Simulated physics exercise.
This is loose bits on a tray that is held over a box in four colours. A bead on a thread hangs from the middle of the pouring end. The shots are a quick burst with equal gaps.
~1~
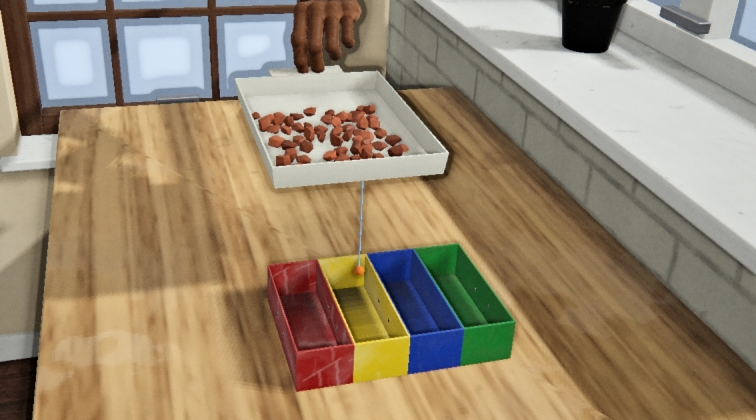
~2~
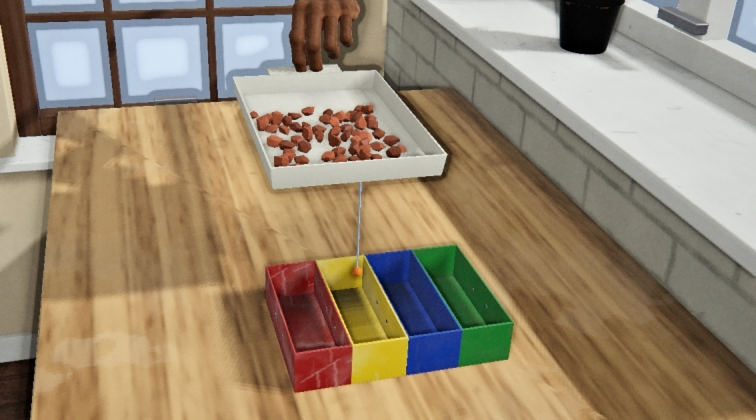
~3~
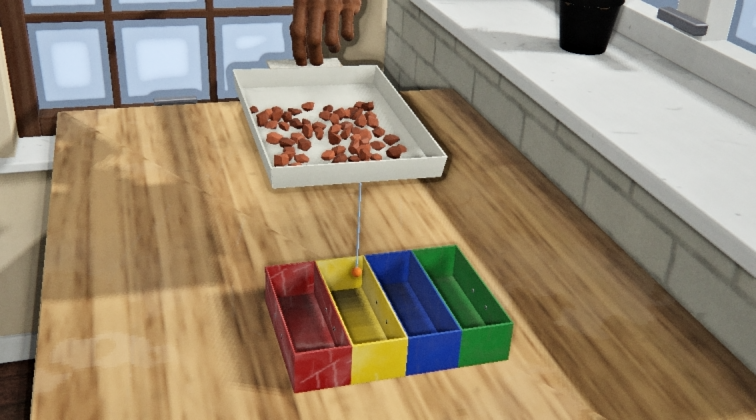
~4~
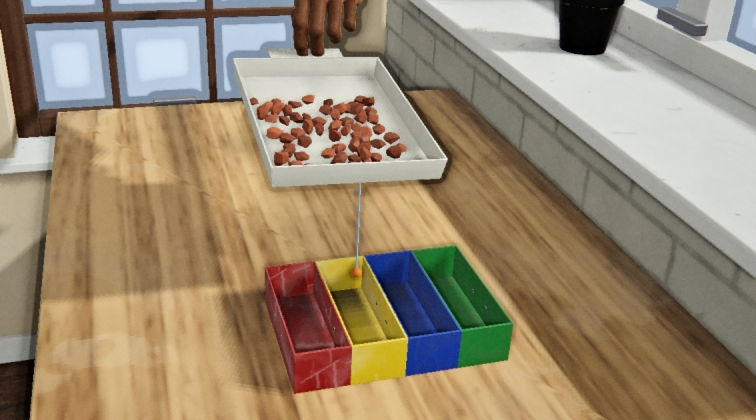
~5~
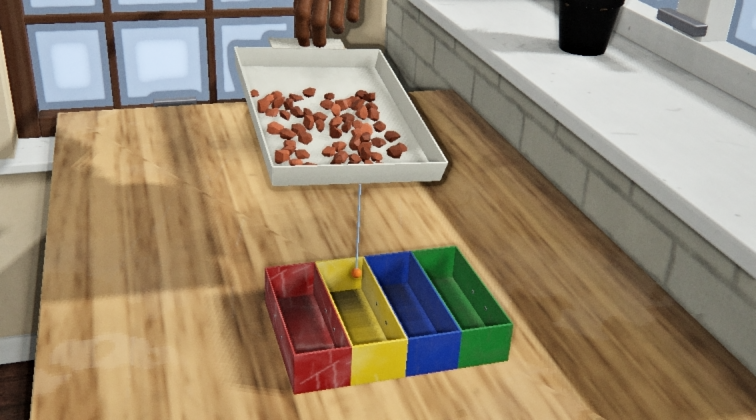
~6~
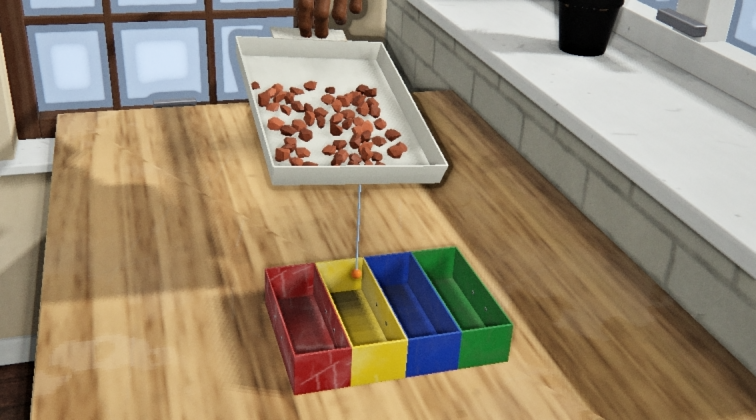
A white tray of reddish-brown bits is held above a wooden table, seen from slightly above in a room with a paned window behind and a pale sill with a dark pot at right. Below it sits an open box with red, yellow, blue and green cells, an orange bead hanging over the yellow. A hand gradually raises the tray's back edge, tilting it slightly forward, while the camera stays still.
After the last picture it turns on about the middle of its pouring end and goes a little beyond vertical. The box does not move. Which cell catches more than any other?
Fullest: The blue cell.
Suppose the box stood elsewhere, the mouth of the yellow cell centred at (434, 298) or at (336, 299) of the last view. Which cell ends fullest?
One: That yellow cell. Two: Green.
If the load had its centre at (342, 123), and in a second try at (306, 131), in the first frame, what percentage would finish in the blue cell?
Near 60 % and 50 %.
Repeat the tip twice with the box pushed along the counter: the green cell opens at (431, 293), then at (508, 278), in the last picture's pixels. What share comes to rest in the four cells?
Roughly 90 per cent, and 100 per cent.
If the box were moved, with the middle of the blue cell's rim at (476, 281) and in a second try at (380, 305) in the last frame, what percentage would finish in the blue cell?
In turn 0 and 20 in a hundred.
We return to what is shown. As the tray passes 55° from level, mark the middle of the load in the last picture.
Roughly at (372, 136).
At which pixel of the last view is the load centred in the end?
Near (427, 327).
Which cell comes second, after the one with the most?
Second comes green.
Soon after the last picture, tray tipped steeply; all on the tray.
A little later, tray tipped right over; most on the tray; a small part in the blue cell; a small part in the green cell; a small part falling or outside the box.
Later still, tray tipped past a quarter turn; about half in the blue cell; about a third in the green cell; a small part in the yellow cell; a stray few falling or outside the box.
At rest, tray tipped past a quarter turn; about half in the blue cell; about a third in the green cell; a small part in the yellow cell; none in the red cell; a stray few outside the box.
